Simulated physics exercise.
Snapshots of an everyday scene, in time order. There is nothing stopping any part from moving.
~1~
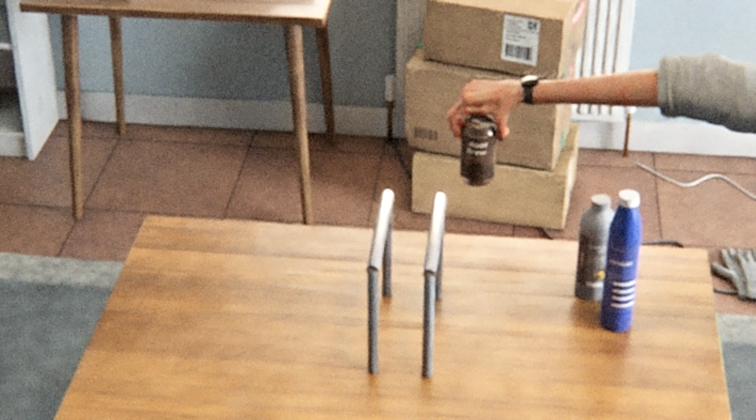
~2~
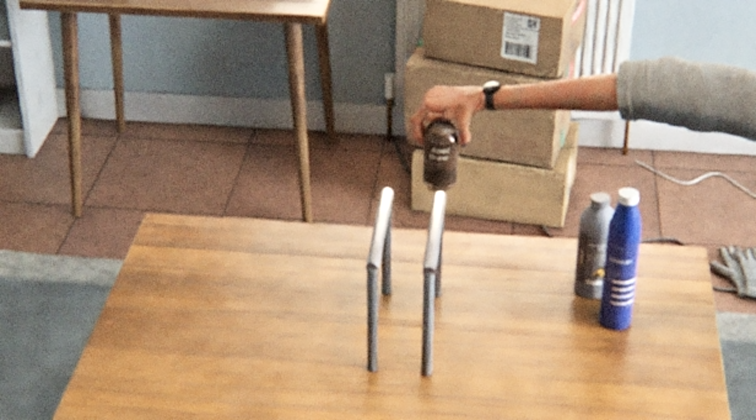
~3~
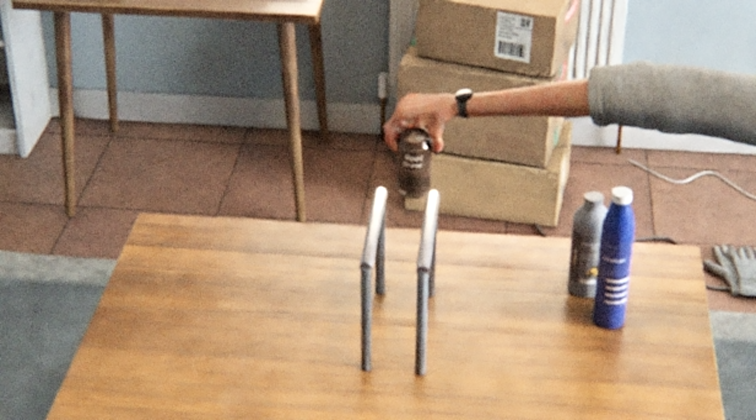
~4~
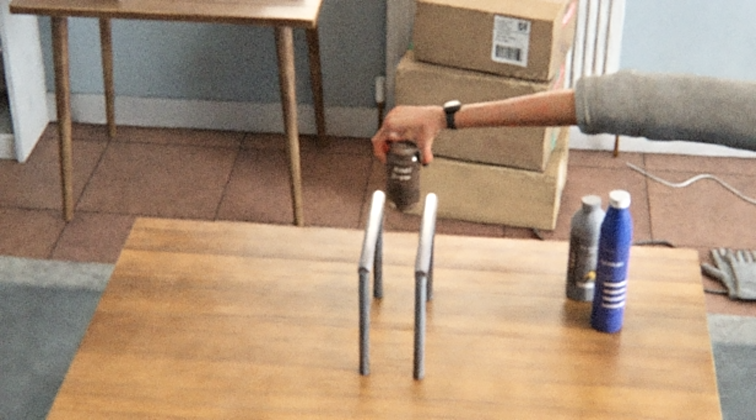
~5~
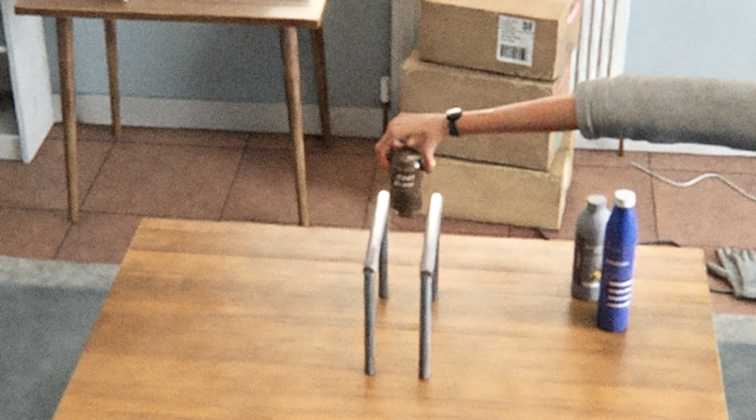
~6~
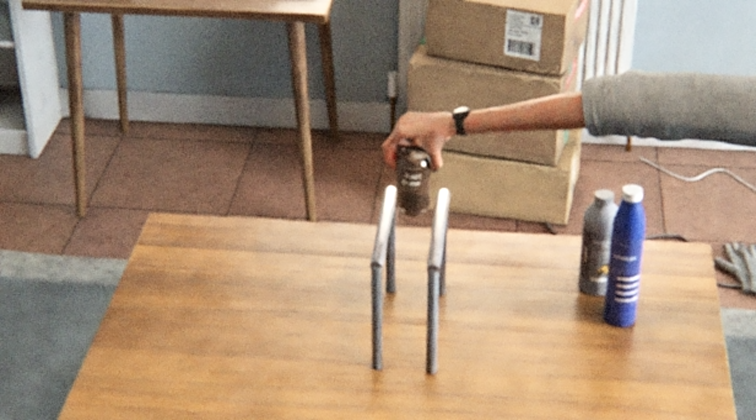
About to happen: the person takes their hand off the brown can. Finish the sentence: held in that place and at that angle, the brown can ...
It slips through.
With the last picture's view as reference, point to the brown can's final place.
Around (412, 303).
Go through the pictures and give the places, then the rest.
The first picture shows on its way; brown can (478, 151); blue bottle (622, 261).
The second picture shows on its way; brown can (441, 157); blue bottle (622, 259).
The third picture shows on its way; brown can (414, 164); blue bottle (615, 258).
The fourth picture shows on its way; brown can (403, 176); blue bottle (613, 261).
The fifth picture shows on its way; brown can (406, 183); blue bottle (618, 261).
The sixth picture shows held still over the gap; brown can (413, 182); blue bottle (626, 256).
Then, 0.20 s past the last view, brown can displaced about its own width near (413, 205).
Then, 0.30 s past the last view, brown can displaced well along near (412, 272).
Then, 0.40 s past the last view, brown can displaced well along near (412, 293).
Then, 0.50 s past the last view, brown can displaced well along near (412, 303).
Finally, moved from the start, brown can; the other 2 still in place. Final places as the last picture's camera would see them, brown can near (412, 303). The can drops through.
